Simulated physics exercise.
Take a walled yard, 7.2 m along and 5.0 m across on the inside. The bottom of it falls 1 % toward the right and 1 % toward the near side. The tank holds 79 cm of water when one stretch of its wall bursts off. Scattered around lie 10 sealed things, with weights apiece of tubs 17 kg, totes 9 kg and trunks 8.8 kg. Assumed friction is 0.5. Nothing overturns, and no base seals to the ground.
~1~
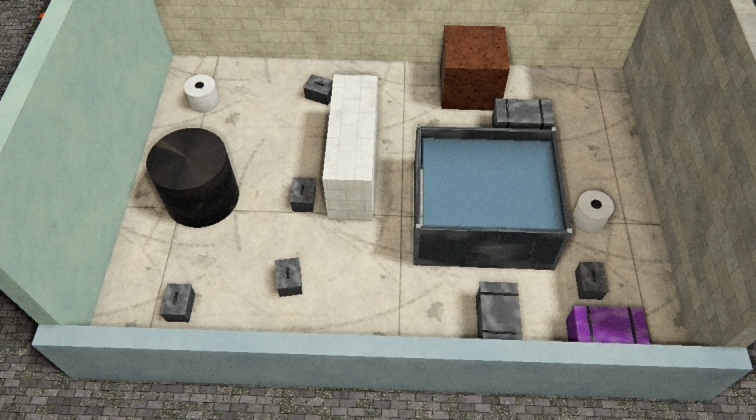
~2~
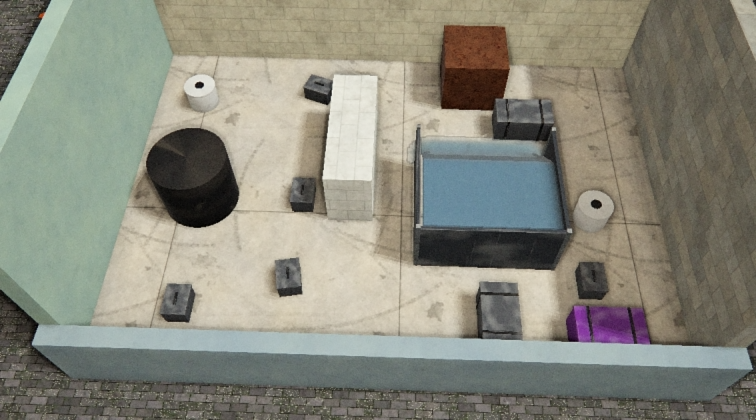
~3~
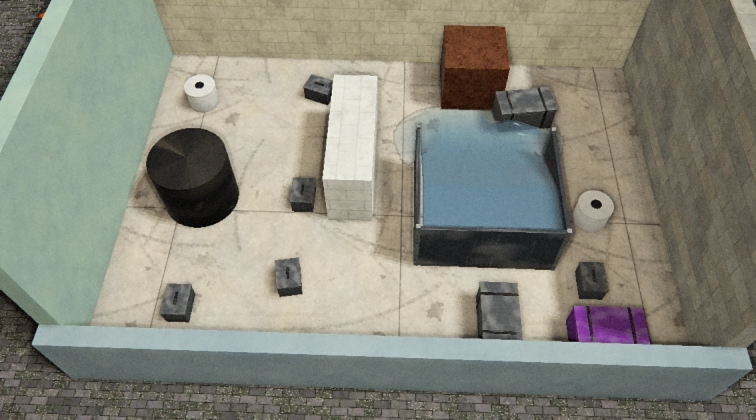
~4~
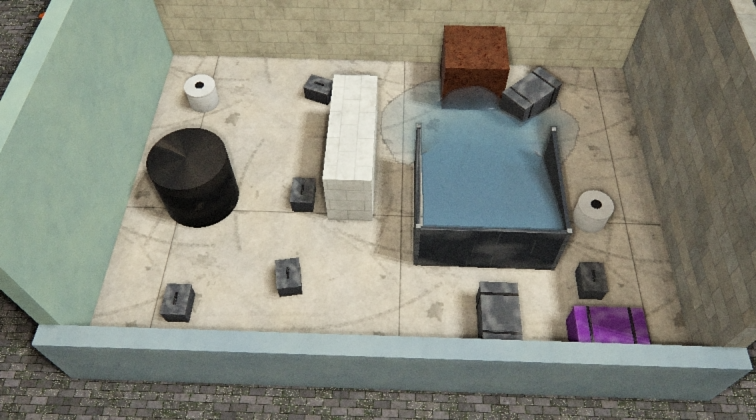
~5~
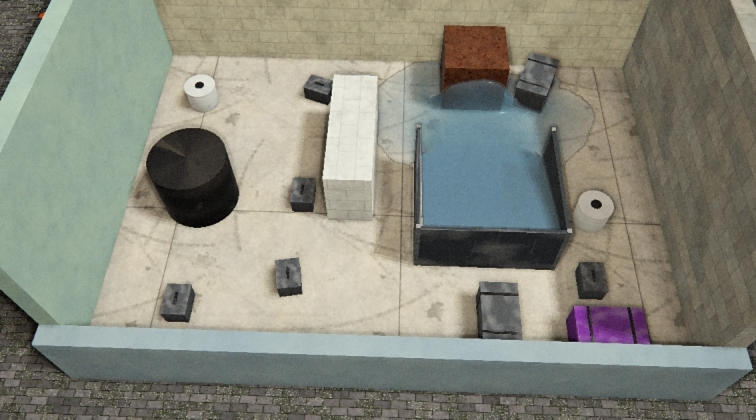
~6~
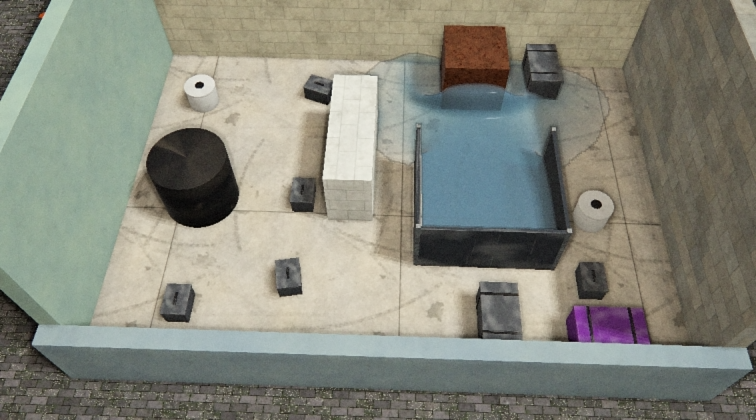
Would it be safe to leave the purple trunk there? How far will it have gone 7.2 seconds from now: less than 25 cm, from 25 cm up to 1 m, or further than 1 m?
It is left a long distance off.
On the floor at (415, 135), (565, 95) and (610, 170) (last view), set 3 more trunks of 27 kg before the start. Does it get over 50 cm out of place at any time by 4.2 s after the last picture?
Going through them in the order asked, they come out clear of the mark, clear of the mark and clear of the mark.
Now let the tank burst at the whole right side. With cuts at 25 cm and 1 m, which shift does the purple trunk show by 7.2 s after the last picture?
The answer: The purple trunk is taken far off.
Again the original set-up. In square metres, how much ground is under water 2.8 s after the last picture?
Some 23 m2 of it.
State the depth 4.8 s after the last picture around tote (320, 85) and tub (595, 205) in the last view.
Close to 4 and 5 centimetres.
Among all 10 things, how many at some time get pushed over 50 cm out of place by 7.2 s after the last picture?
I count 6.
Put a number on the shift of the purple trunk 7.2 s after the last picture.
Close to 200 cm by then.
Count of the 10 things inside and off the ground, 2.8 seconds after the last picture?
Count: 2.
Then, 0.9 s after the last picture the purple trunk is near (611, 325), 0.0 m from its start, aground; 1 afloat.
Then, 2.8 s after the last picture the purple trunk is near (604, 332), 0.2 m from its start, aground; 2 afloat.
Then, 4.8 s after the last picture the purple trunk is near (522, 285), 1.1 m from its start, afloat; 3 afloat.
Then, 7.2 s after the last picture the purple trunk is near (439, 311), 2.0 m from its start, afloat; 4 afloat.
